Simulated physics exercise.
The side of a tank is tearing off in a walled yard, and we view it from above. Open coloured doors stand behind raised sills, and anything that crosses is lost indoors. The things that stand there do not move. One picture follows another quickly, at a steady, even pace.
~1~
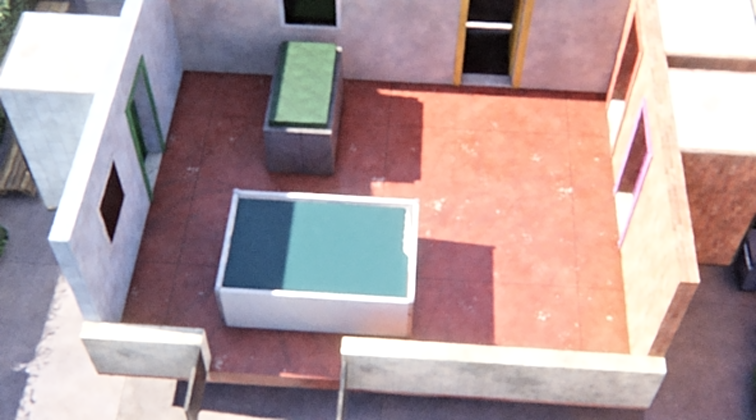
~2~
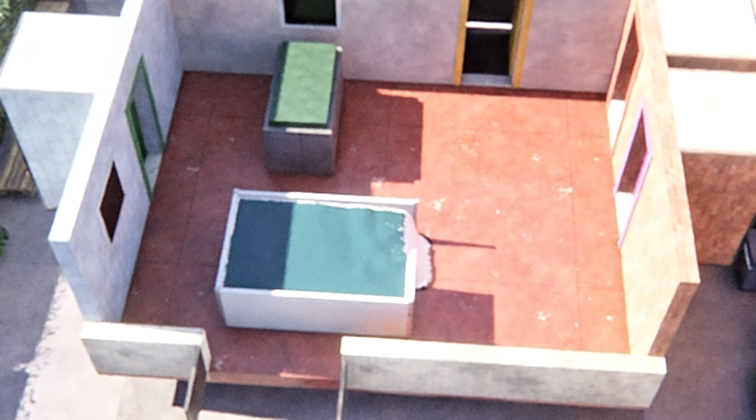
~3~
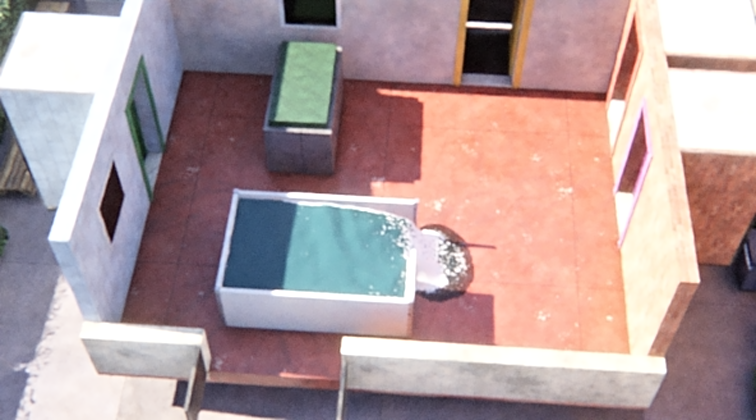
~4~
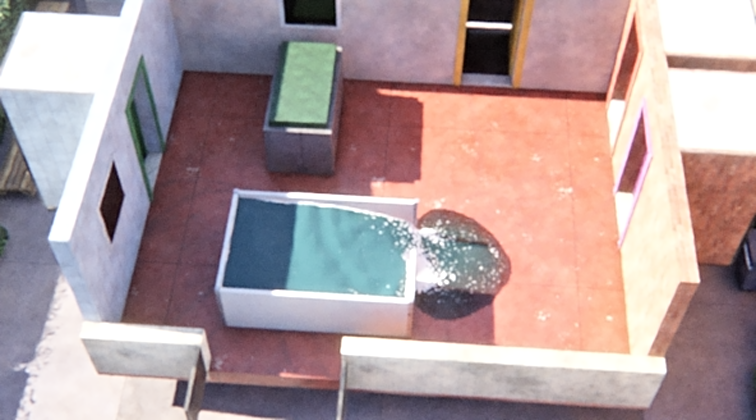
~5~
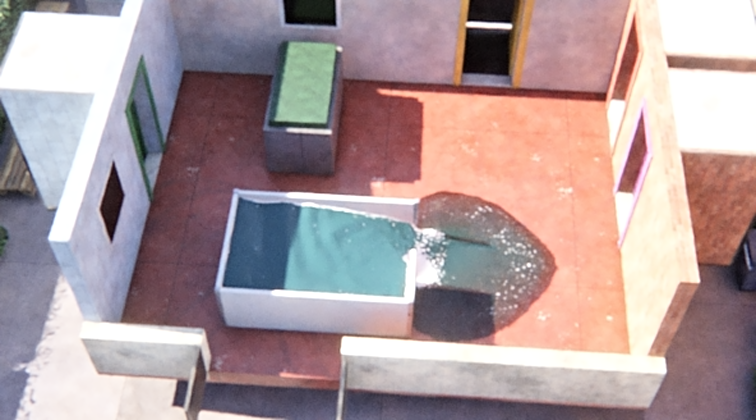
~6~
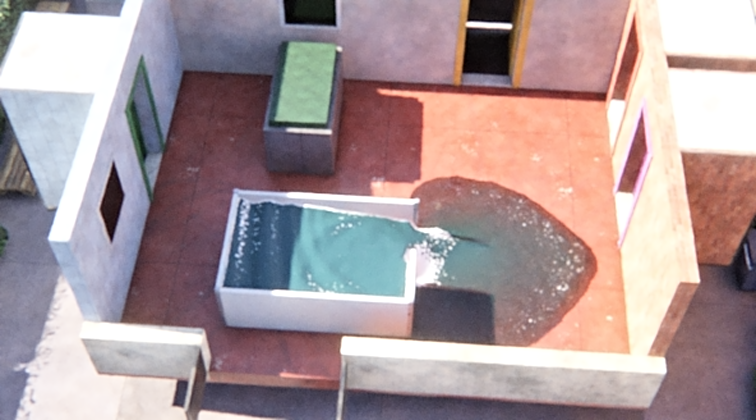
Water bursting through the right side of a white tank and spreading in a dark, foaming pool across a red walled yard.
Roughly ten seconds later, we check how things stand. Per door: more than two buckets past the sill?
The red door lets in little enough there; the yellow door lets too much in there; the green door lets in little enough there; the purple door lets too much in there.
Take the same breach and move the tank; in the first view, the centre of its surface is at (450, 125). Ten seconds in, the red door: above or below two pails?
Red door: Past the limit.
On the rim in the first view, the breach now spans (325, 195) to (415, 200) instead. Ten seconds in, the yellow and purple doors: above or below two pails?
In brief, the yellow door goes past the mark; the purple door stops short.
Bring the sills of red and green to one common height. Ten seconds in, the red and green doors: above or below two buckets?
The red door exceeds the limit, while the green door stays within the limit.
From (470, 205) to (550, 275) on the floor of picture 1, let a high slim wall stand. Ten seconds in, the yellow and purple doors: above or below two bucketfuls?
Yellow: Beyond the limit; purple: Inside the limit.
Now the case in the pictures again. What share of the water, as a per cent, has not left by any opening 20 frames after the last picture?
96 %.
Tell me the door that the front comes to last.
Answer - the one in green.
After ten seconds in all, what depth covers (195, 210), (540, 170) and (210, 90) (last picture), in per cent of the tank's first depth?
Around 4, 10 and 2 %.
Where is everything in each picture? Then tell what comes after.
The first picture shows still water in the tank at (320, 248).
In the second picture, the front is at (424, 240), out from the gap at (411, 251).
In the third picture, the front is at (467, 278), out from the gap at (411, 252).
In the fourth picture, the front is at (502, 257), out from the gap at (411, 253).
In the fifth picture, the front is at (550, 267), out from the gap at (411, 253).
In the sixth picture, water pours out at (411, 252) and has run to (589, 259).
A moment on, water covers 35 % of the floor; the red door not reached, the yellow door not reached, the green door not reached, the purple door under two buckets in.
Next, water covers 40 % of the floor; the red door wet at the sill, nothing in, the yellow door not reached, the green door not reached, the purple door far over two buckets in.
Then, water covers 40 % of the floor; the red door wet at the sill, nothing in, the yellow door under two buckets in, the green door not reached, the purple door far over two buckets in.
Later, water covers 70 % of the floor; the red door wet at the sill, nothing in, the yellow door over two buckets in, the green door not reached, the purple door far over two buckets in.
In the end, water covers 90 % of the floor; the red door wet at the sill, nothing in, the yellow door over two buckets in, the green door under two buckets in, the purple door far over two buckets in.
